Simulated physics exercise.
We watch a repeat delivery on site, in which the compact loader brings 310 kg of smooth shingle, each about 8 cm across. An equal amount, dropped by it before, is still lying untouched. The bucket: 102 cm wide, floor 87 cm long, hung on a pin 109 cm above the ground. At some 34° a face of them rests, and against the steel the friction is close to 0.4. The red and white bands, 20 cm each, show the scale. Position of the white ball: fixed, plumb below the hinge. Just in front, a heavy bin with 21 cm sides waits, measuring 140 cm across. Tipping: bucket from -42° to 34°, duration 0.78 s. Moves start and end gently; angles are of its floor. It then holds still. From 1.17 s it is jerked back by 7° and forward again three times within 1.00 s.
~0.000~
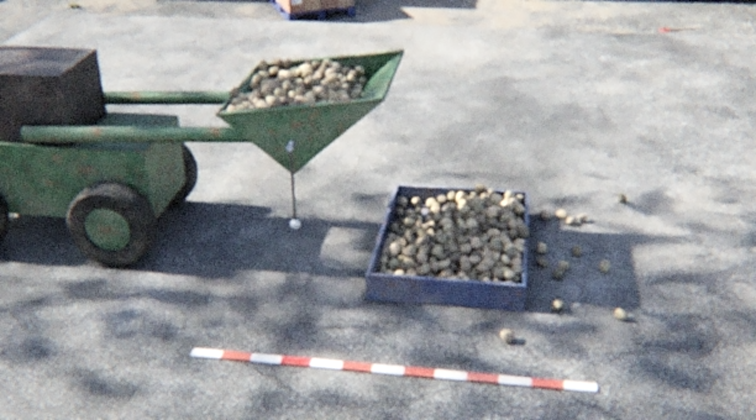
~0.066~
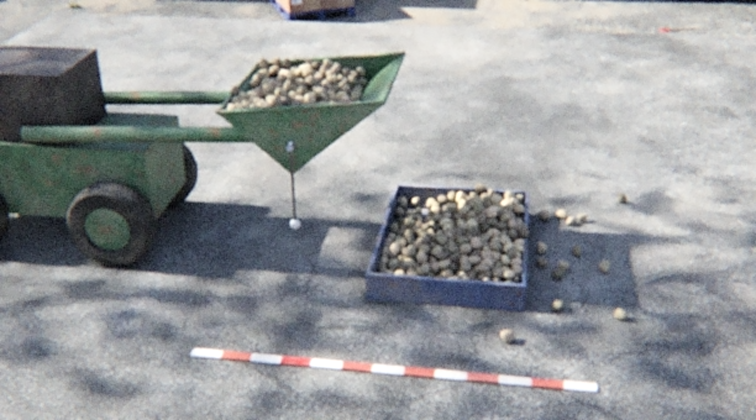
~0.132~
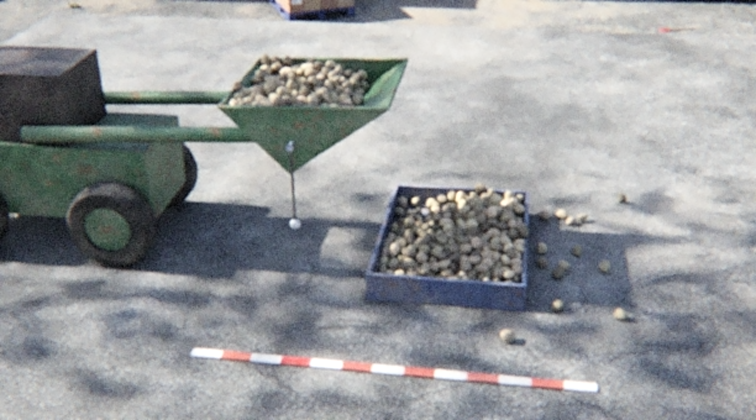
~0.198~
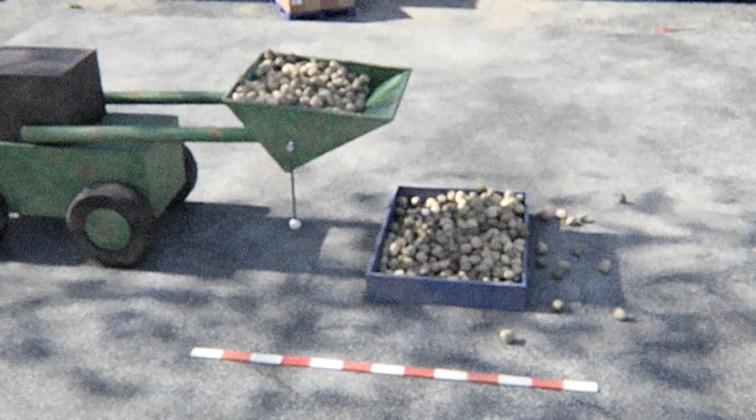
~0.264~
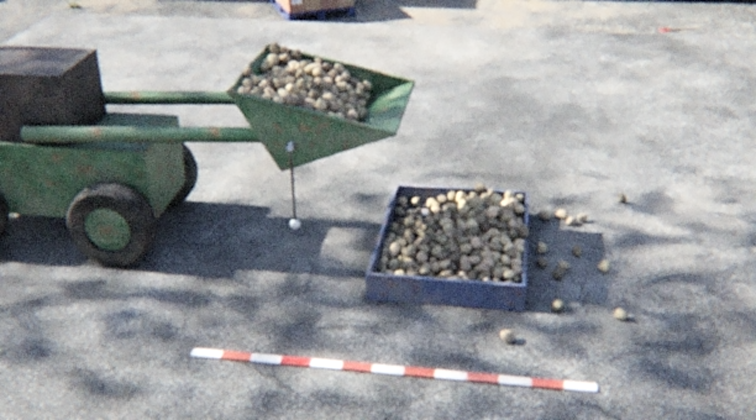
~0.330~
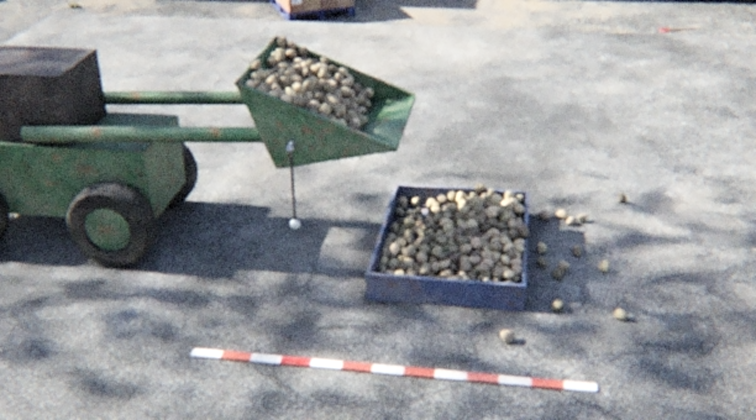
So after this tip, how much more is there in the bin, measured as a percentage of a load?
About 95 out of 100.
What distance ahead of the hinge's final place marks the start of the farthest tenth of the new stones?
I'd estimate about 130 cm.
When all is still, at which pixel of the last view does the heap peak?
About (447, 212).
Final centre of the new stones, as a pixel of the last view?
They end up centred around (435, 226).
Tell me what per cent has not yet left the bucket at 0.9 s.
About 85 percent is still in there.
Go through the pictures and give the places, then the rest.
In the first picture, the bucket is at -42°, its lip at (383, 100); the top of the load is at (309, 68). The earlier load is highest near (493, 217), 27 cm above ground level, 97 % in the bin, 3 % beside or beyond the bin.
The second picture shows lip at (385, 102), floor tilted -40°, highest stones at (299, 67); the stones move at 0.2 m/s on average.
The third picture shows lip at (388, 109), floor tilted -36°, highest stones at (296, 65); the stones move at 0.3 m/s on average.
The fourth picture shows lip at (393, 120), floor tilted -30°, highest stones at (272, 66); the stones move at 0.4 m/s on average.
The fifth picture shows lip at (396, 134), floor tilted -22°, highest stones at (277, 58); the stones move at 0.5 m/s on average.
In the sixth picture, the bucket is at -13°, its lip at (397, 150); the top of the load is at (282, 55); the stones move at 0.5 m/s on average.
After 0.6 s the floor is at 22°; in per cent of one load, 100 in the bucket, 97 in the bin, 3 beside or beyond the bin; the foremost stones are at (587, 241).
After 0.9 s the floor is at 34°; in per cent of one load, 85 in the bucket, 1 short of the bin, 111 in the bin, 3 beside or beyond the bin; the foremost stones are at (587, 241).
After 2.6 s the floor is at 34°; in per cent of one load, 0 in the bucket, 1 short of the bin, 191 in the bin, 8 beside or beyond the bin; the foremost stones are at (590, 242).
After 5.2 s the floor is at 34°; in per cent of one load, 0 in the bucket, 1 short of the bin, 191 in the bin, 8 beside or beyond the bin; the foremost stones are at (590, 242). Net gain in the bin, 95.
